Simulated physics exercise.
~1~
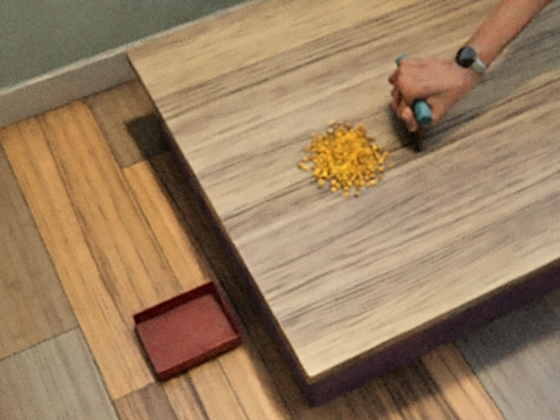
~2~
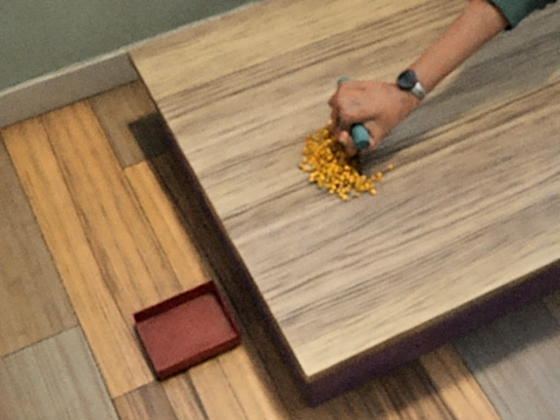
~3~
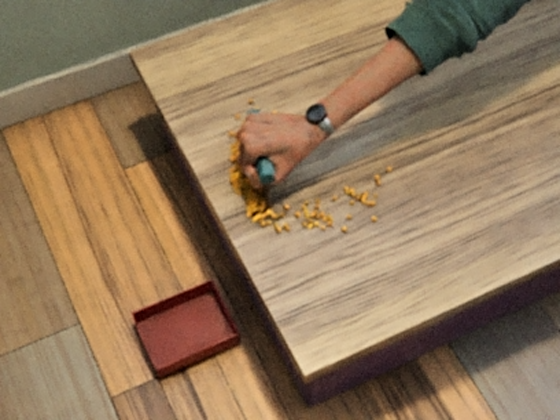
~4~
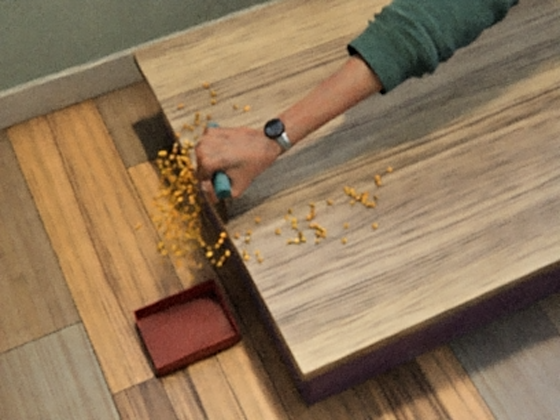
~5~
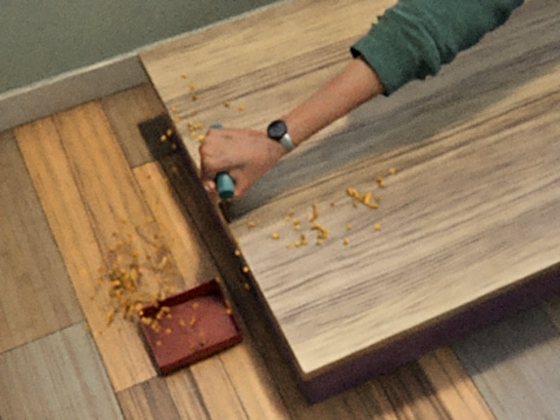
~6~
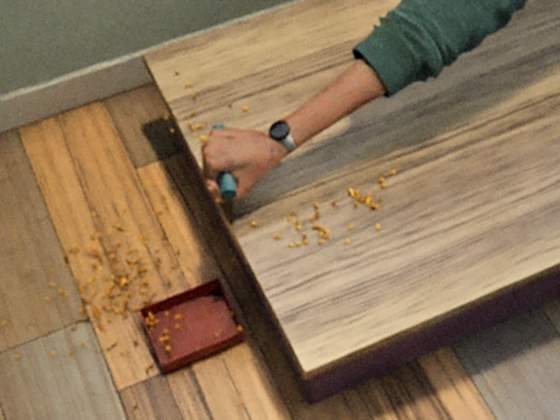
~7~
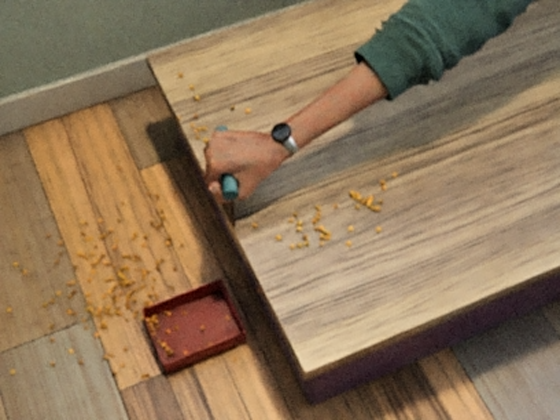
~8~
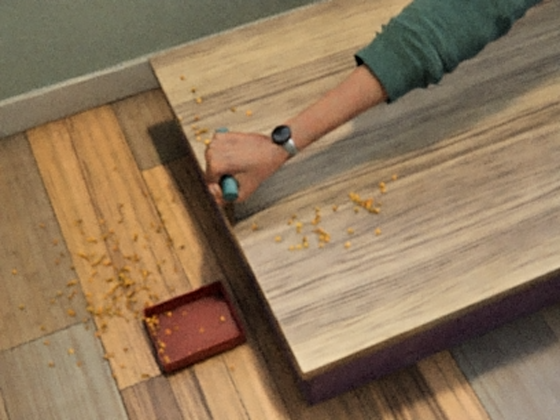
The footage shows a hand with a teal-handled scraper pushing a pile of small yellow kernels leftward across a wooden tabletop and over its edge, then stopping there; most scatter on the floor beside a red tin, a few land inside, and some remain on top.
